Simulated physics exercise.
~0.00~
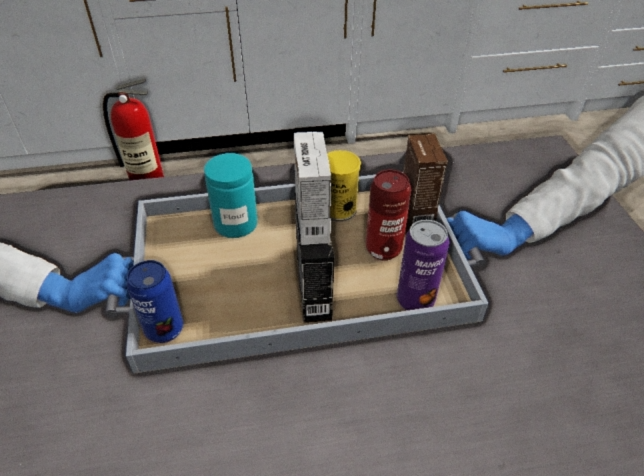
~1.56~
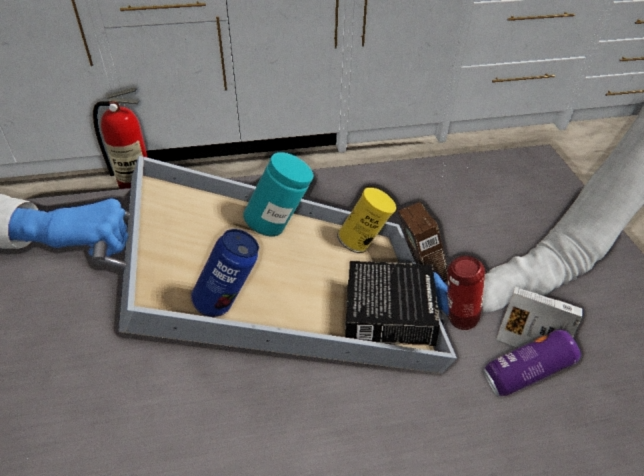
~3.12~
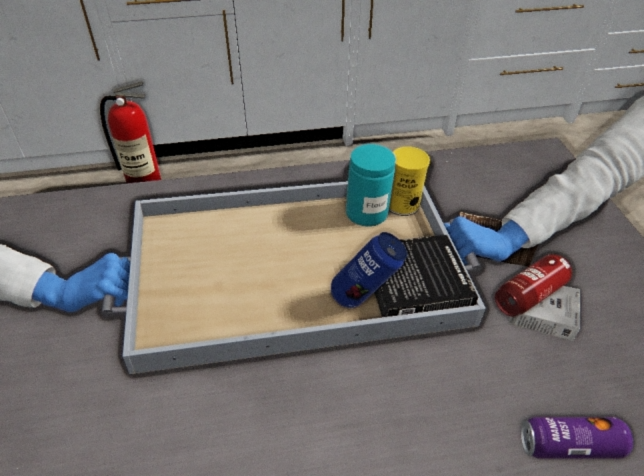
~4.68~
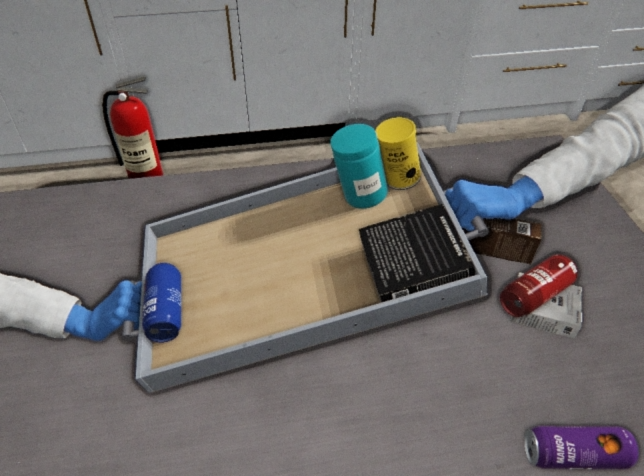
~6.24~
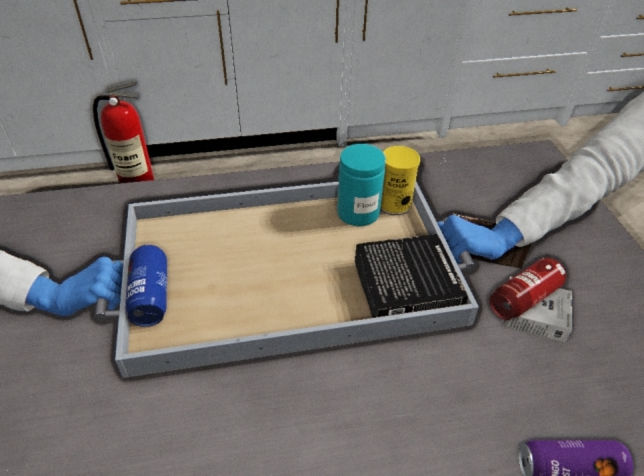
Two gloved hands tip a tray right, spilling four items, then left, and level it.
